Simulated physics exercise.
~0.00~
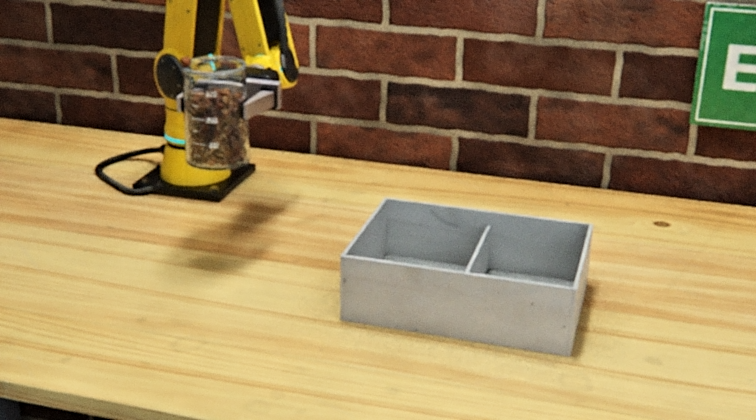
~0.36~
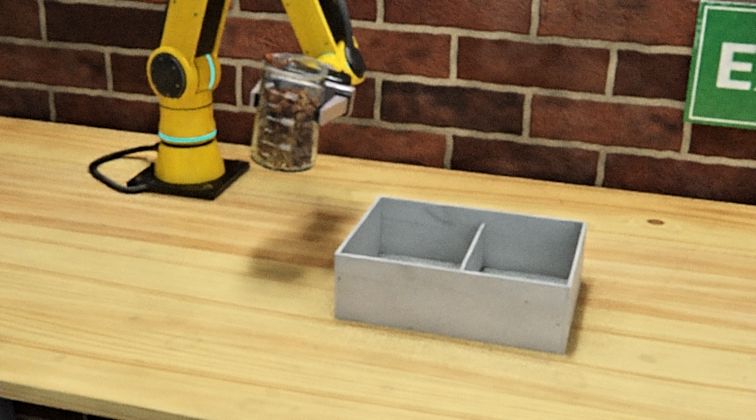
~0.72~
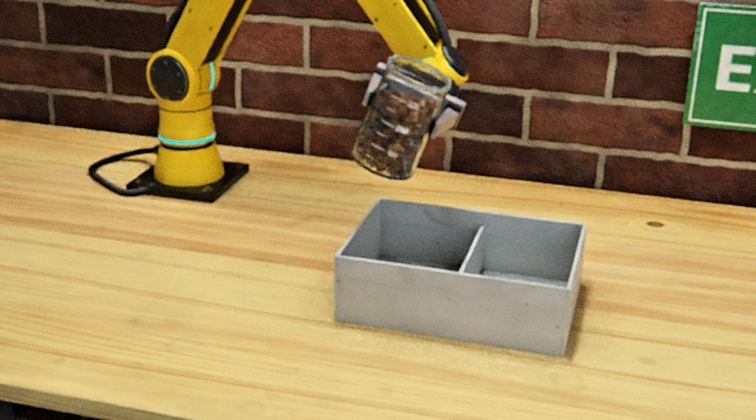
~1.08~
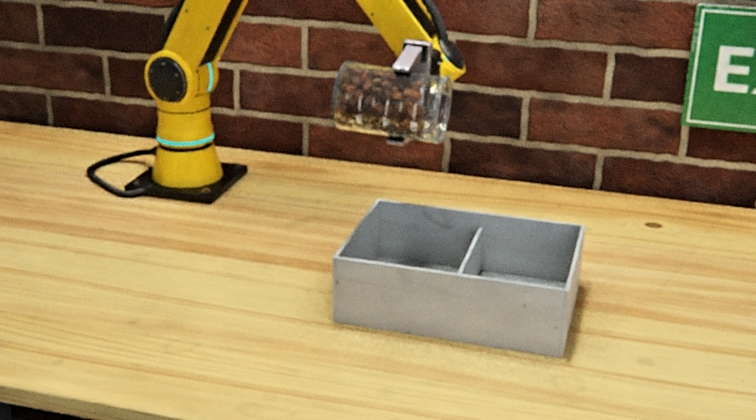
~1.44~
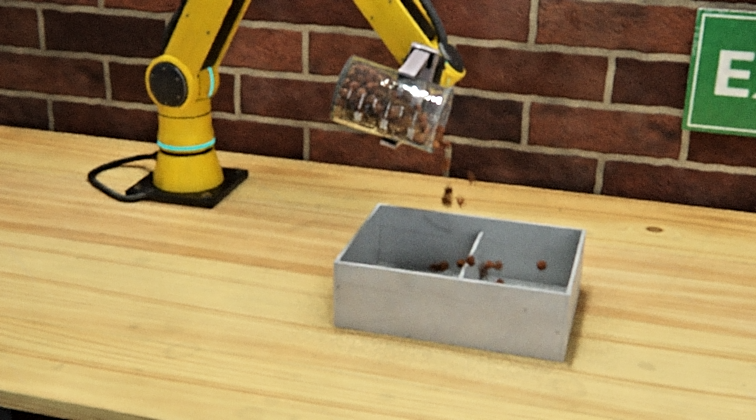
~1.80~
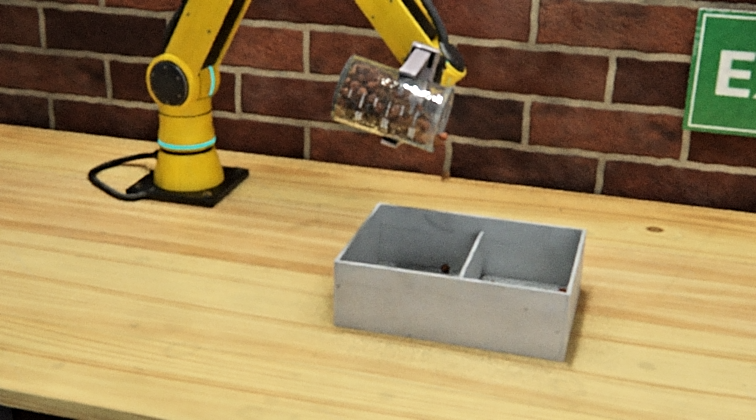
The clip shows a yellow robot arm carrying a clear cup of brown pellets rightward above a grey divided box on a wooden table, then tipping it past horizontal so some pellets drop into both compartments, while most remain in the tilted cup.
